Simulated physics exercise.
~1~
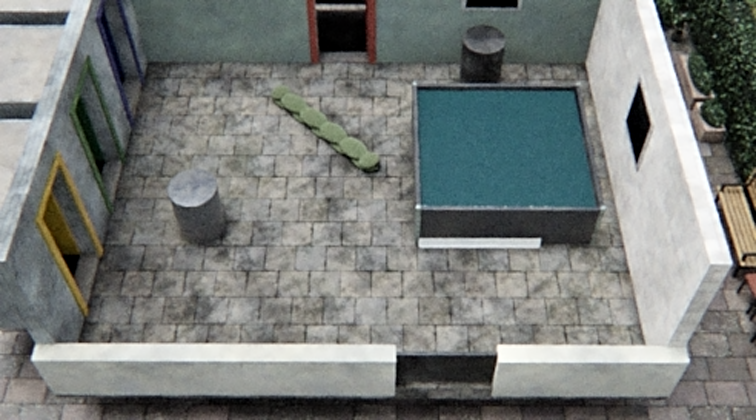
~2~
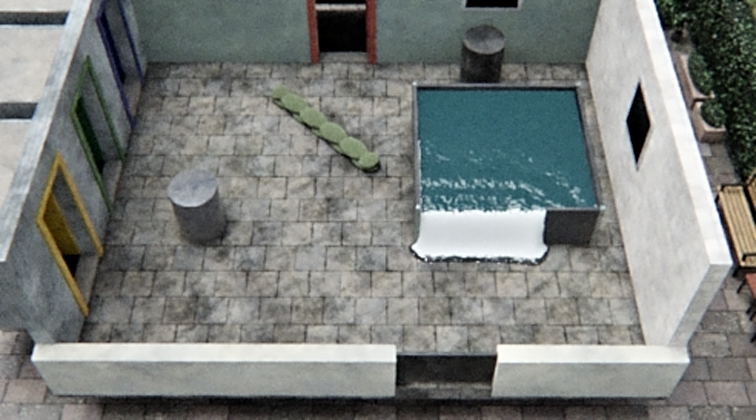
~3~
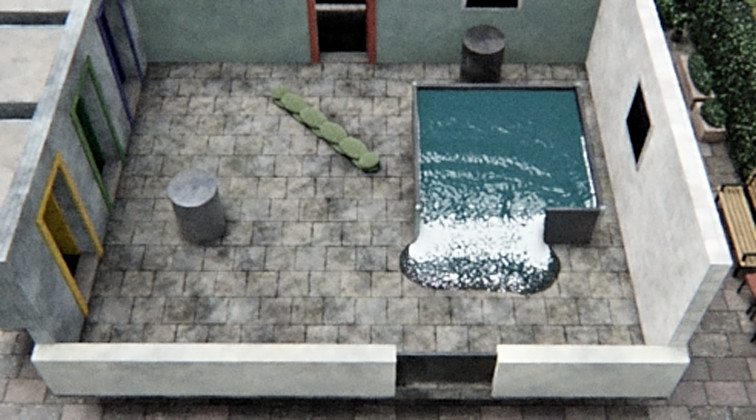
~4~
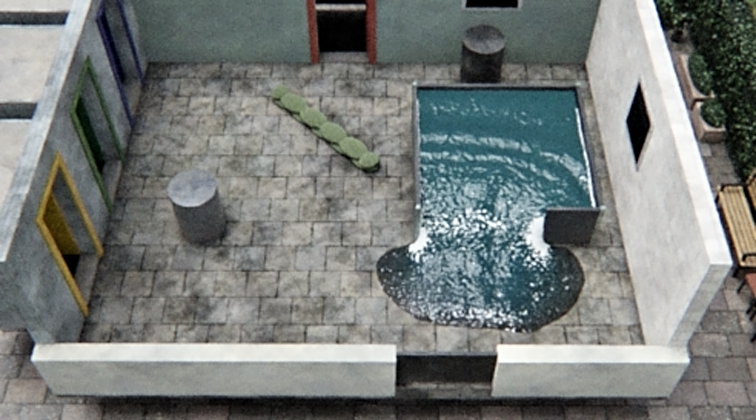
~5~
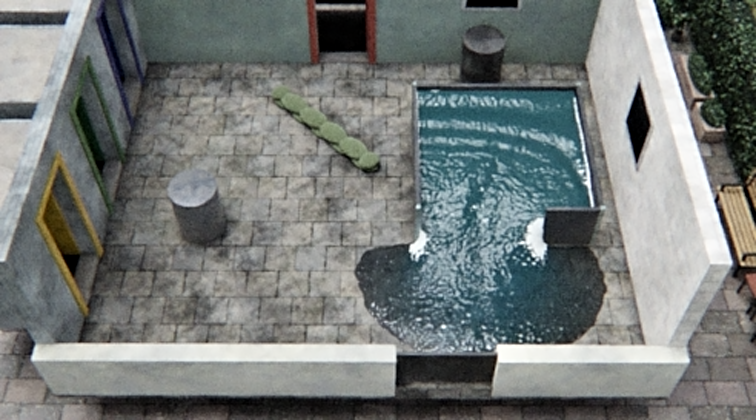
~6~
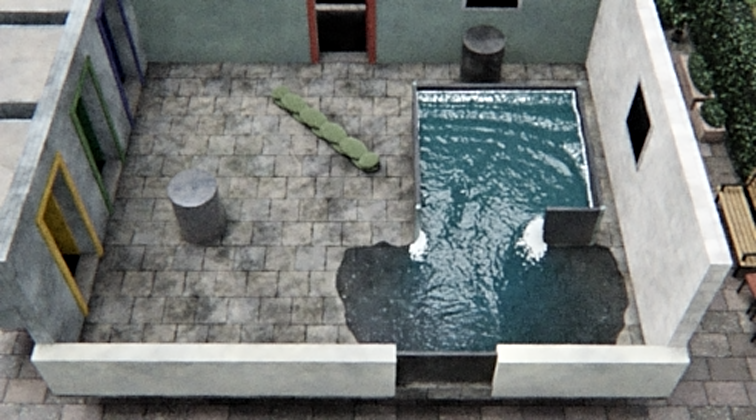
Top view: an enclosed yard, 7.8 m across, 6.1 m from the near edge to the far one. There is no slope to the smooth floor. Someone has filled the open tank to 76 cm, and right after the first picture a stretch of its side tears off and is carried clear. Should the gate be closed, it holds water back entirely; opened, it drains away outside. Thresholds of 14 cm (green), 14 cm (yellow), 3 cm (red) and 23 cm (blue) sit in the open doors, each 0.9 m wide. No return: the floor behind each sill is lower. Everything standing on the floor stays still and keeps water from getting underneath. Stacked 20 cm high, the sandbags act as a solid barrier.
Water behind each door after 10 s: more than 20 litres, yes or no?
Green door: No; yellow door: Yes; red door: Yes; blue door: No.
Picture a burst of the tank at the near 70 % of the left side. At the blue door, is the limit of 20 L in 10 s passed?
Measured against that limit, the blue door stays within it.
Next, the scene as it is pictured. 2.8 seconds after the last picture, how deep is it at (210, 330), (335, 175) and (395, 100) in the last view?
Approximately 10, 0 and 0 centimetres, going through them in turn.
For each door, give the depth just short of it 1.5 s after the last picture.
Green 0 cm, yellow 0 cm, red 0 cm, blue 0 cm.
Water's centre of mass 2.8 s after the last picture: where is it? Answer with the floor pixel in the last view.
At roughly (441, 256).
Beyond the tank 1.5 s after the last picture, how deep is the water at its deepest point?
Max around 52 cm.
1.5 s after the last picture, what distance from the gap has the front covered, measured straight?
5.6 m.
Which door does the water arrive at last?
Answer: The red door.
Then, 0.7 s after the last picture water covers 20 % of the floor and is deepest (55 cm) near (474, 371); green door not reached, yellow door not reached, red door not reached, blue door not reached.
Then, 1.5 s after the last picture water covers 30 % of the floor and is deepest (52 cm) near (648, 372); green door not reached, yellow door not reached, red door not reached, blue door not reached.
Then, 2.8 s after the last picture water covers 50 % of the floor and is deepest (36 cm) near (635, 372); green door 10 cm at the sill, 0 L in, yellow door 29 cm at the sill, 36 L in, red door not reached, blue door not reached.
Then, 5.3 s after the last picture water covers 85 % of the floor and is deepest (26 cm) near (584, 69); green door 10 cm at the sill, 0 L in, yellow door 20 cm at the sill, 137 L in, red door 4 cm at the sill, 0 L in, blue door 4 cm at the sill, 0 L in.
Then, 9.3 s after the last picture water covers 95 % of the floor and is deepest (16 cm) near (494, 75); green door 8 cm at the sill, 1 L in, yellow door 13 cm at the sill, 167 L in, red door 9 cm at the sill, 60 L in, blue door 15 cm at the sill, 0 L in.
